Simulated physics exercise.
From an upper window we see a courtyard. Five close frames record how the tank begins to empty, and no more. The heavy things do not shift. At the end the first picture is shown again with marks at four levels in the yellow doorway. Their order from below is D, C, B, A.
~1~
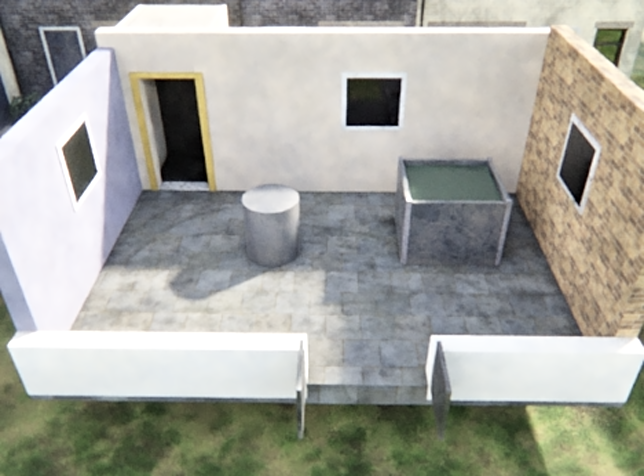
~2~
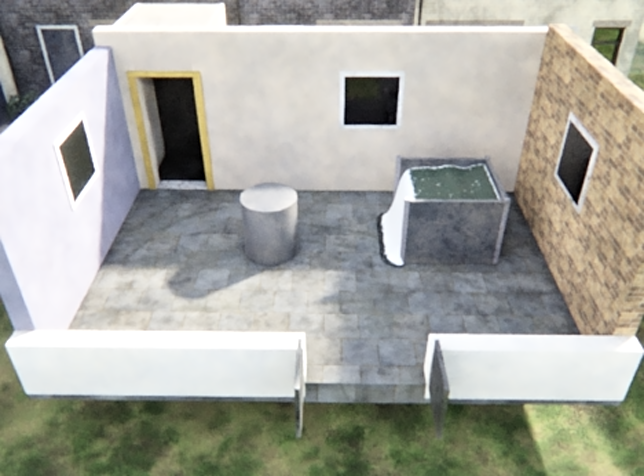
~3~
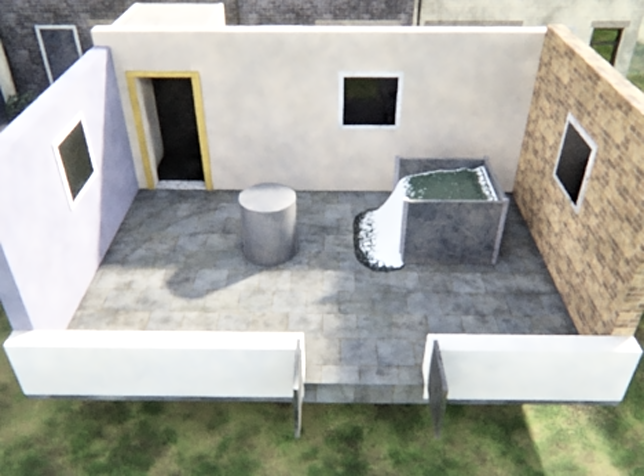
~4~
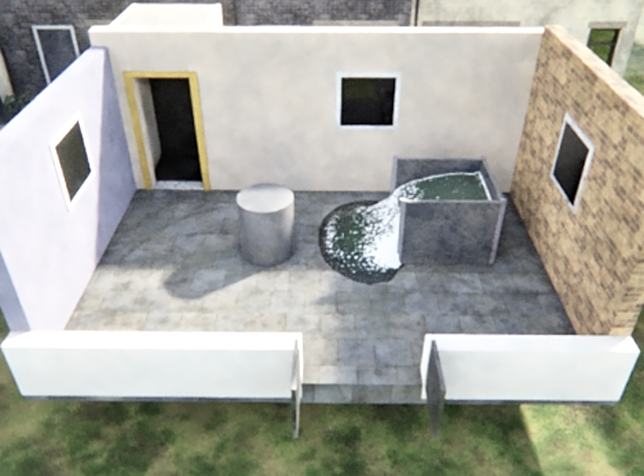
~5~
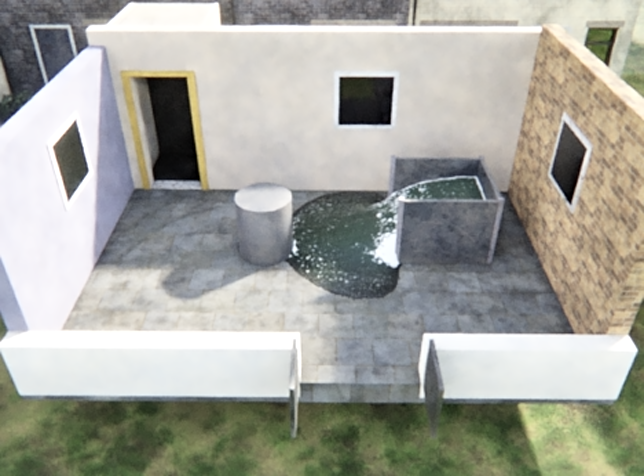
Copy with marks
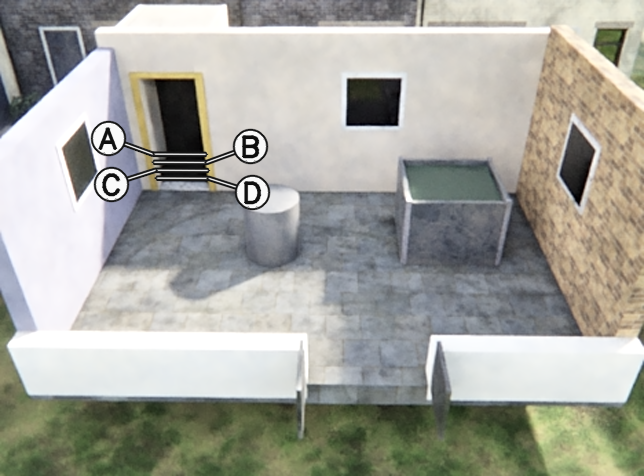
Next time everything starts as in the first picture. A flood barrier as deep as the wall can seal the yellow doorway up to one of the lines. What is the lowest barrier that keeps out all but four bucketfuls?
Use height D.
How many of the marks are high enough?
All of them.
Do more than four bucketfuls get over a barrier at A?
No, that is safe.
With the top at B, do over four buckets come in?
No, not at all.
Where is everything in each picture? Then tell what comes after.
Water in the tank at rest, its middle at (451, 184); foot of the yellow doorway at (184, 190); open gate at (369, 332).
Water covers 1 % of the ground and shows as far out as (400, 264).
Water covers 4 % of the ground and shows as far out as (378, 267).
Water covers 8 % of the ground and shows as far out as (338, 267).
Water covers 15 % of the ground and shows as far out as (295, 260).
On the marked copy, A at (179, 154); B at (180, 162); C at (181, 170); D at (182, 178); from the bottom up D, C, B, A.
If A is chosen, nothing gets over.
If B is chosen, nothing gets over.
If C is chosen, a splash gets over, under a bucket.
If D is chosen, a bucket or two gets in.
